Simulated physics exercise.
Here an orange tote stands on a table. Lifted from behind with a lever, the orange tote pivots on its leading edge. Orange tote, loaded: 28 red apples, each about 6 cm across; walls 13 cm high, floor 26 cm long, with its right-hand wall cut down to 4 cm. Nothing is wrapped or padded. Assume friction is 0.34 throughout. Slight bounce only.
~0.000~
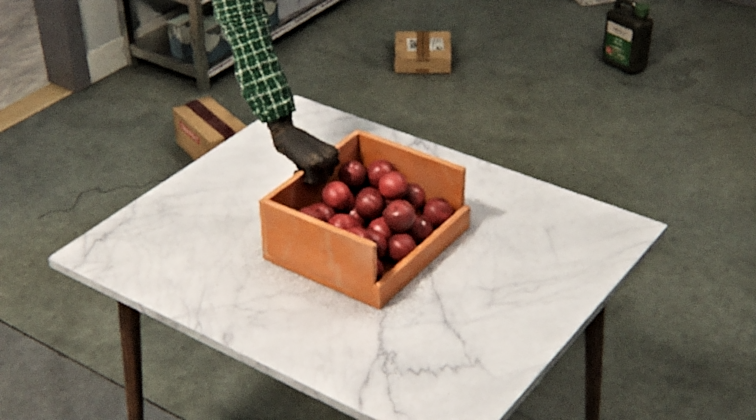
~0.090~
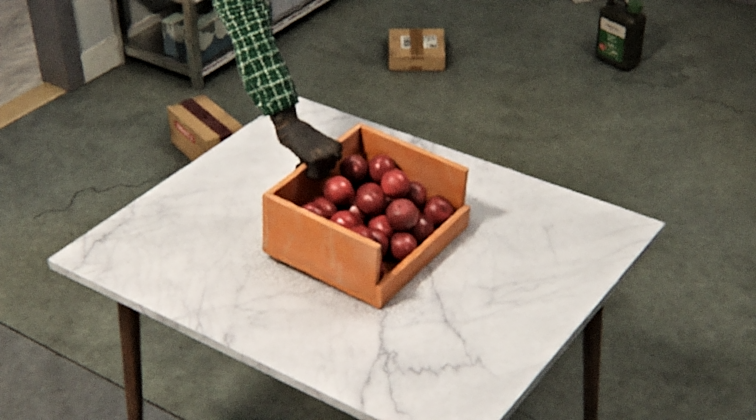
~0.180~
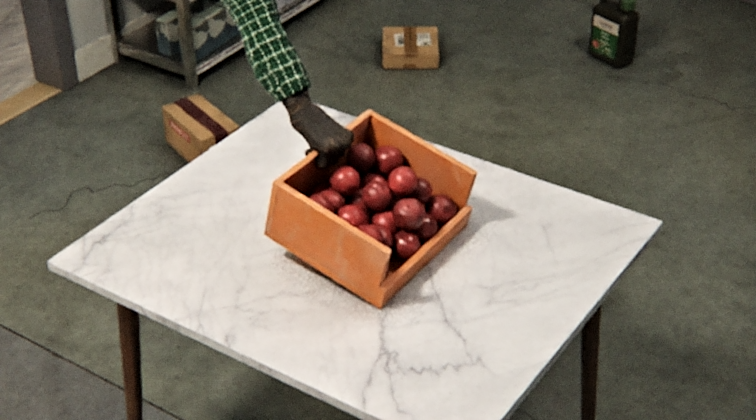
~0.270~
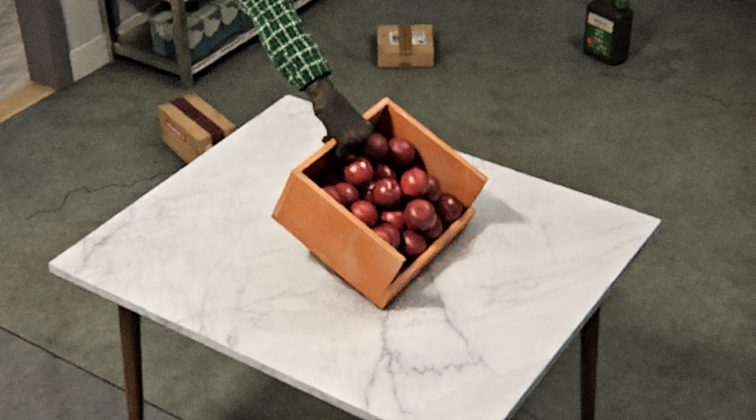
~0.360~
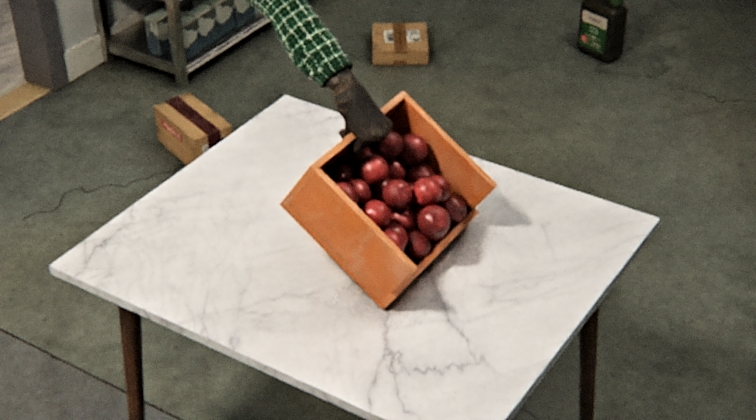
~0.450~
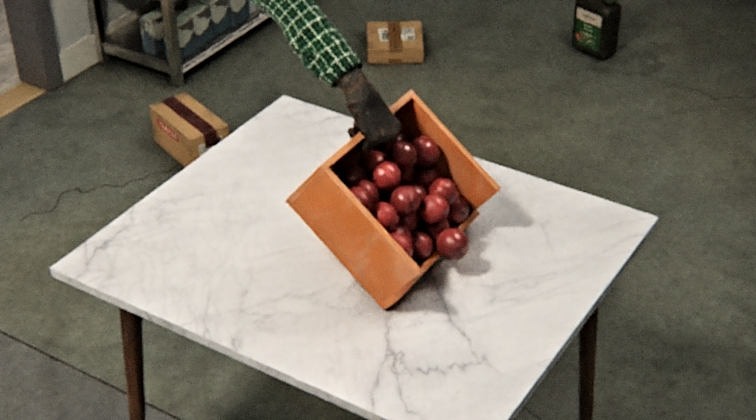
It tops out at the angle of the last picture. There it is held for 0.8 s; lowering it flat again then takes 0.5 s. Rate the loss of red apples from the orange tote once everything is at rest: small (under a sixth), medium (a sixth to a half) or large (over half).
Medium.
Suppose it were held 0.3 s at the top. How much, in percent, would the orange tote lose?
In that case the orange tote sheds 30 percent of its load.
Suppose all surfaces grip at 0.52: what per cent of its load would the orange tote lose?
In that case the orange tote sheds 30 per cent of its load.
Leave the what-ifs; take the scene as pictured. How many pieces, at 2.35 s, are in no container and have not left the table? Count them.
I'd put it at close to 5.
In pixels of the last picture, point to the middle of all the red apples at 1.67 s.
Centre approx. at (398, 240).
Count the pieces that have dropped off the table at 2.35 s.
I'd estimate some 4 by that time.
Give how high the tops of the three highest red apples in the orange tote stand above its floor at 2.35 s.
I'd say some 8 cm high.
After 0.75 s, tilt 38°; the orange tote is down by 5 of 28.
After 1.13 s, tilt 38°; the orange tote is down by 8 of 28.
After 1.67 s, tilt 3°; the orange tote is down by 9 of 28.
Outcome (at 2.35 s), the orange tote is down by 9 of 28. Asked share, 9 of 28, 32 per cent.
